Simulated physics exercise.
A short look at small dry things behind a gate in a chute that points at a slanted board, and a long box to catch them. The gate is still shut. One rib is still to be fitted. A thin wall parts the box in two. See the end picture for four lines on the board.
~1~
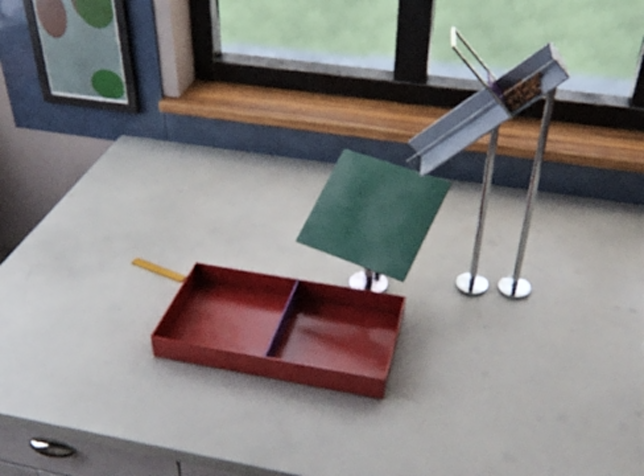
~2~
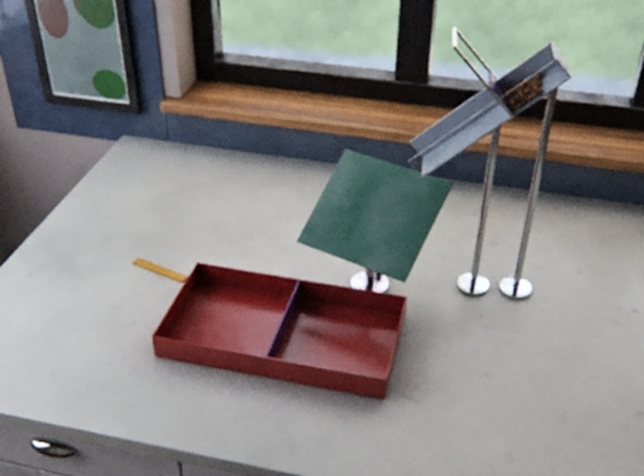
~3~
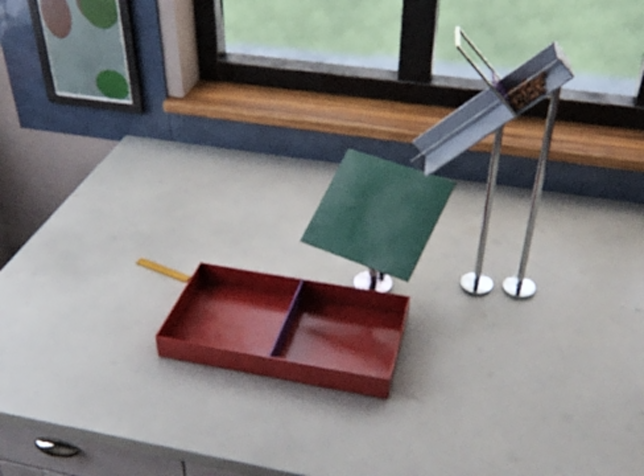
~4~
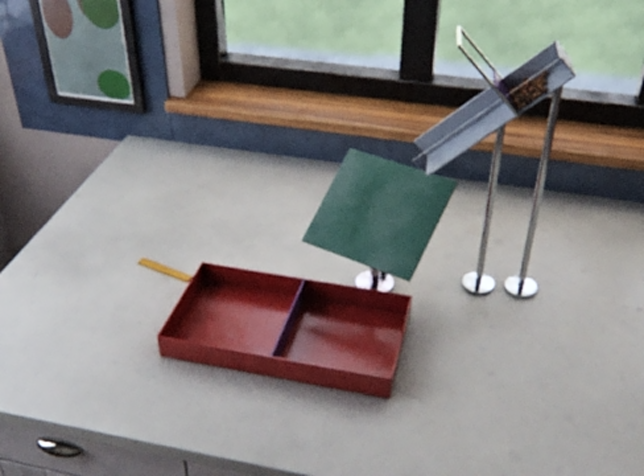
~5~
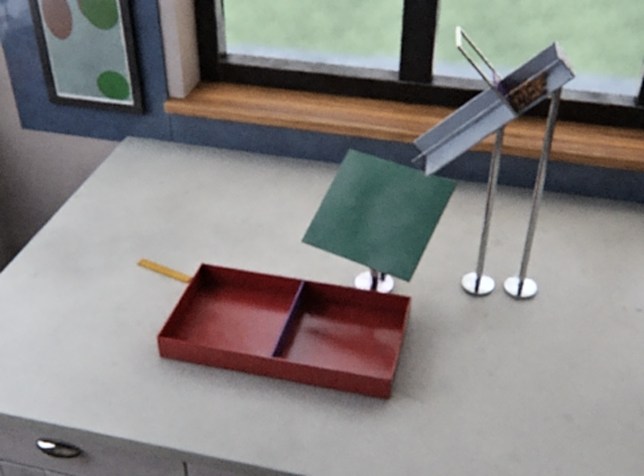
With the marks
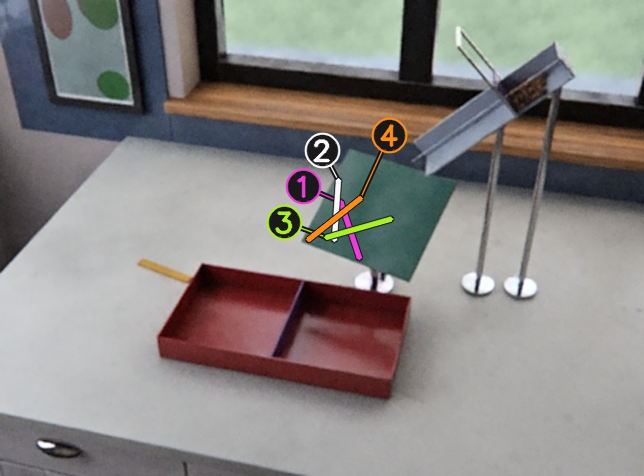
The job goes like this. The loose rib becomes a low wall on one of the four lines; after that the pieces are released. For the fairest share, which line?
Line 4 does it best.
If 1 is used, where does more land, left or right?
The right half.
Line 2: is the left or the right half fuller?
The right half.
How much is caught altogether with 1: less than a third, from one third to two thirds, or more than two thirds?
It is more than two thirds.
On the marked copy, line 1 from (340, 202) to (359, 257); line 2 from (338, 180) to (334, 239); line 3 from (390, 219) to (326, 237); line 4 from (360, 198) to (308, 239).
With 1, of what is caught, a stray few in the left half, nearly all in the right.
With 2, of what is caught, a small part in the left half, nearly all in the right.
With 3, of what is caught, all in the left half, none in the right.
With 4, of what is caught, about two thirds in the left half, about a third in the right.
